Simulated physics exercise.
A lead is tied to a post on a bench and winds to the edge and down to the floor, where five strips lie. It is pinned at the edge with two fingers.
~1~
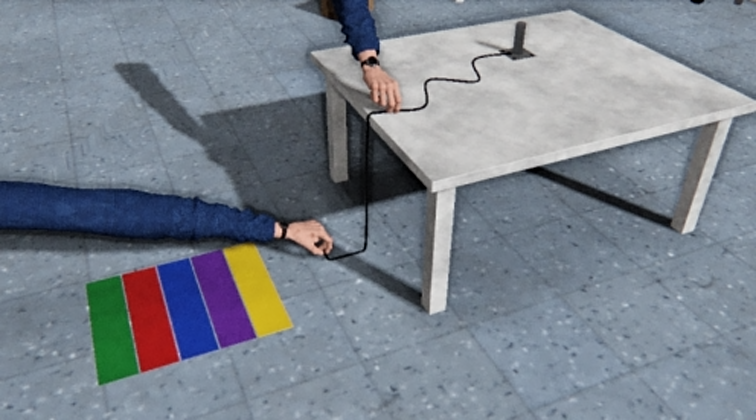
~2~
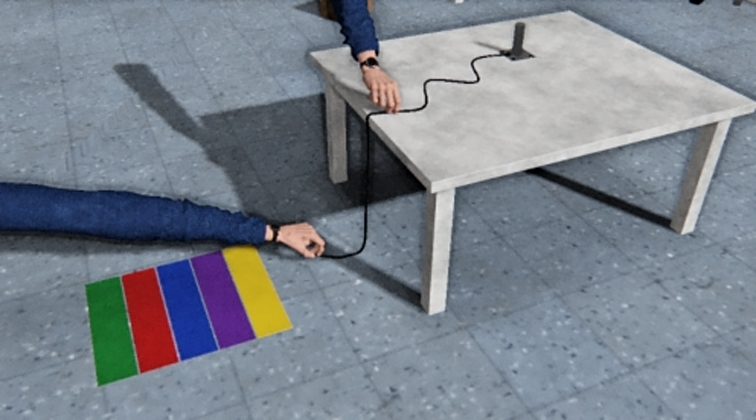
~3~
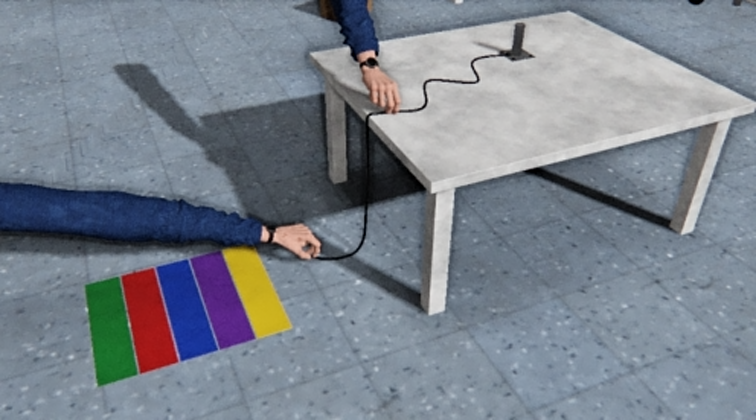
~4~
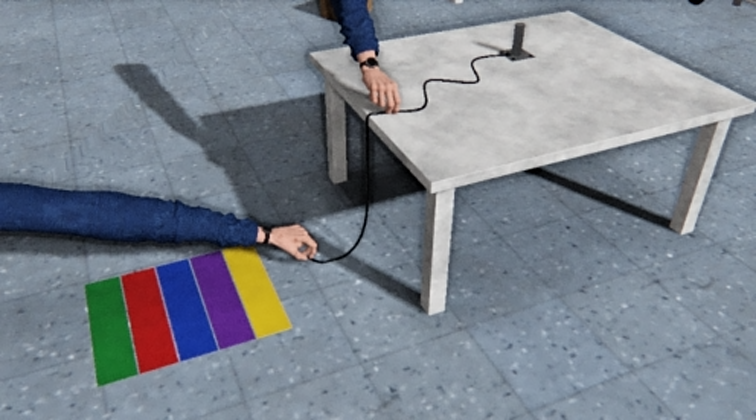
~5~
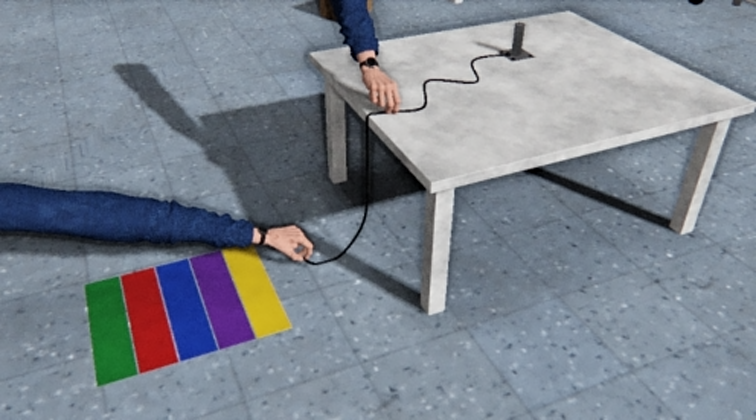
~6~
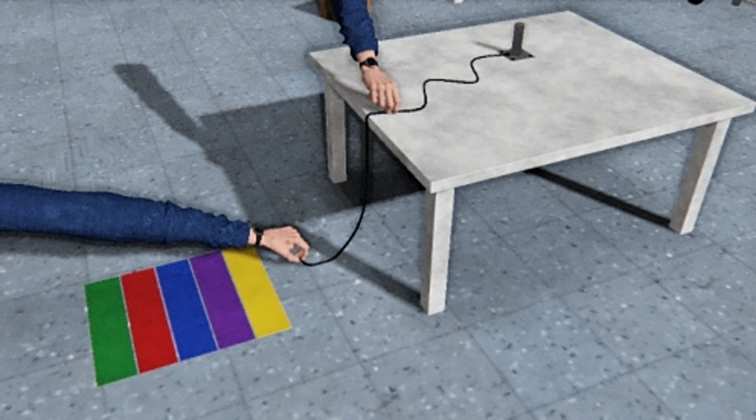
Two blue-sleeved arms reach into a room with a speckled grey tiled floor, seen from above at an angle, one from the top and one from the left. A black cord winds from a post on a pale table to the edge, pinned there by fingers, above green, red, blue, purple and yellow strips. The lower hand draws the cord's end slightly left, bending its hanging part, while the camera stays still.
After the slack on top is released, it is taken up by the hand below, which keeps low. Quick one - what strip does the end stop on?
The red strip.
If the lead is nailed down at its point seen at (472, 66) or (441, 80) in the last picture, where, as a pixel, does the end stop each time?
Estimated pixels: (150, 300), then (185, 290).
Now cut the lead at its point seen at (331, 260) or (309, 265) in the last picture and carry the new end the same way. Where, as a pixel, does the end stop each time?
First try near (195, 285), second near (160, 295).
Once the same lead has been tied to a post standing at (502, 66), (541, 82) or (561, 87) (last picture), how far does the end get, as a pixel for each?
In order, near (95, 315), (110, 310) and (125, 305).
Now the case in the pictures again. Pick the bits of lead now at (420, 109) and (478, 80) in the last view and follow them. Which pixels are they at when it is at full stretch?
In that view they reach (349, 119) and (443, 77).
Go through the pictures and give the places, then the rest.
The first picture shows end (324, 252); yellow (269, 314); purple (232, 325); blue (195, 336); red (156, 347); green (116, 359).
The second picture shows end (316, 254); lead through (482, 58) (469, 83) (425, 94) (380, 113) (367, 175) (365, 238).
The third picture shows end (311, 256).
The fourth picture shows end (308, 257); lead through (481, 58) (469, 83) (425, 94) (380, 113) (368, 175) (360, 239).
The fifth picture shows end (304, 258).
The sixth picture shows end (300, 259); lead through (481, 58) (468, 83) (425, 94) (380, 113) (367, 175) (350, 239).
A little later, end near (200, 285); over purple.
Next, end near (161, 296); over red.
When it is tight, end near (139, 302); over red. It gets as far as the red strip.
